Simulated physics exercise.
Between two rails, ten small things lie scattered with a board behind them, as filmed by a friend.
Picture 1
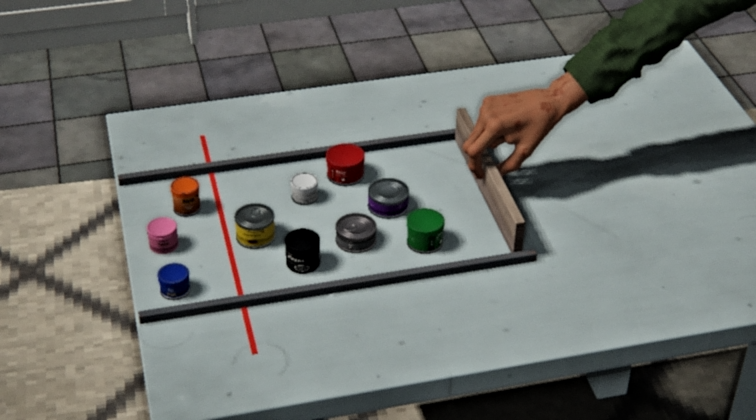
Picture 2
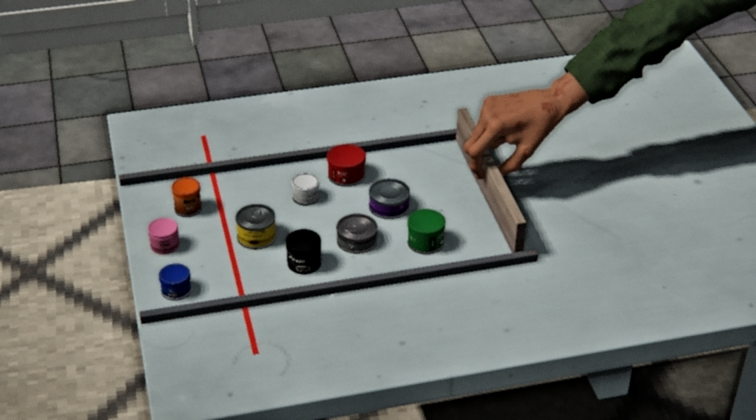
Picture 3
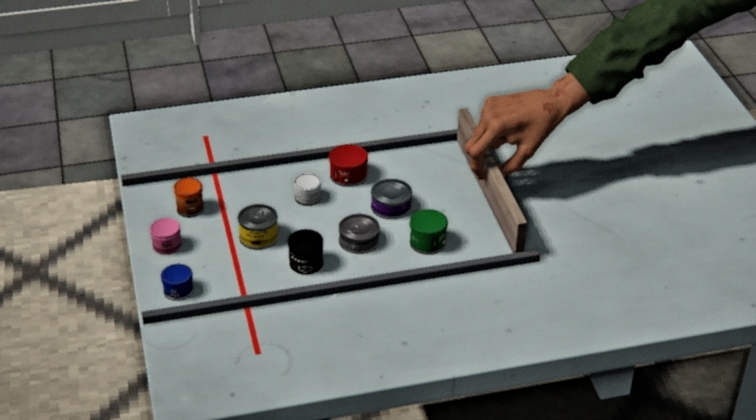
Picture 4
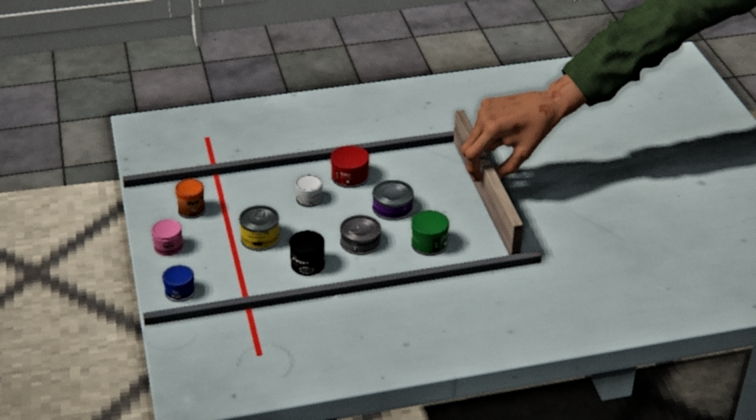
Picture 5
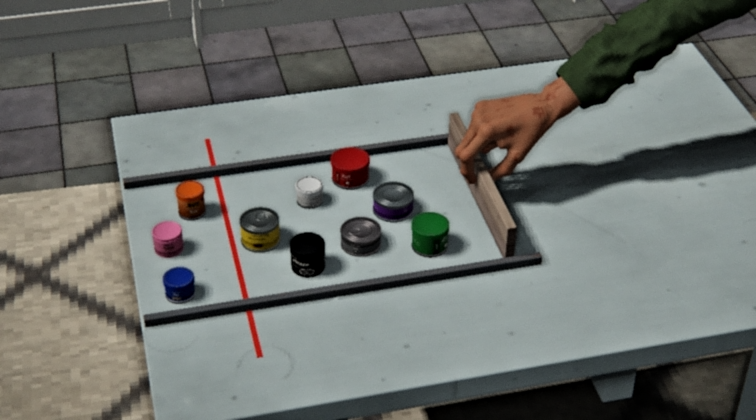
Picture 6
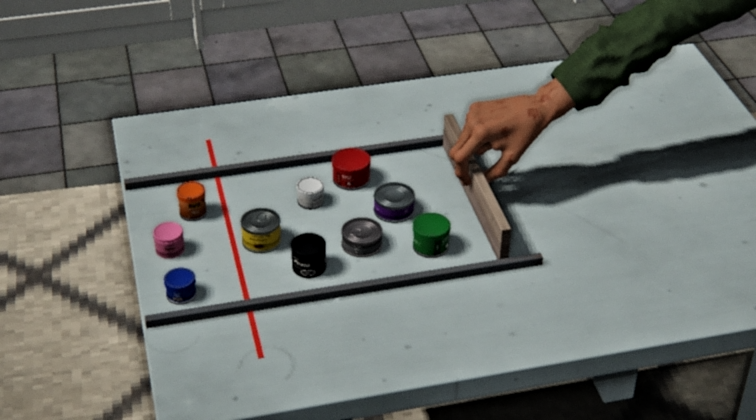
On a pale table, a hand held a wooden board upright behind ten scattered little pots between two dark rails, then slid it slightly left toward them, while the pots stayed where they were.
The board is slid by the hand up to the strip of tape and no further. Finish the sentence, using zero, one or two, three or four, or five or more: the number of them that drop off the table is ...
The number that drop off the table is zero.
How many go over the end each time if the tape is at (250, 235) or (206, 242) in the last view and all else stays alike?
It comes to 0, then 1.
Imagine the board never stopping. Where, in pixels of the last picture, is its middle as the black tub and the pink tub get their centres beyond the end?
Points: About (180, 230) and about (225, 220).
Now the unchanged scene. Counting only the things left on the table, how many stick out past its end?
1 in all.
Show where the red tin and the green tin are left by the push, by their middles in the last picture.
Answer: First (202, 187), after that (223, 272).
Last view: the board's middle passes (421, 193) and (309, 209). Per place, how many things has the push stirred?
Answer - first 1, then 7.
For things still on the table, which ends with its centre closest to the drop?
That's the pink tub.
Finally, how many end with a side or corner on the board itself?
So the total is 3.
Soon after, none off yet; pink tub at rest near (169, 241); blue tin at rest near (181, 286); orange tin at rest near (192, 202).
At rest, the number that fall off is zero.
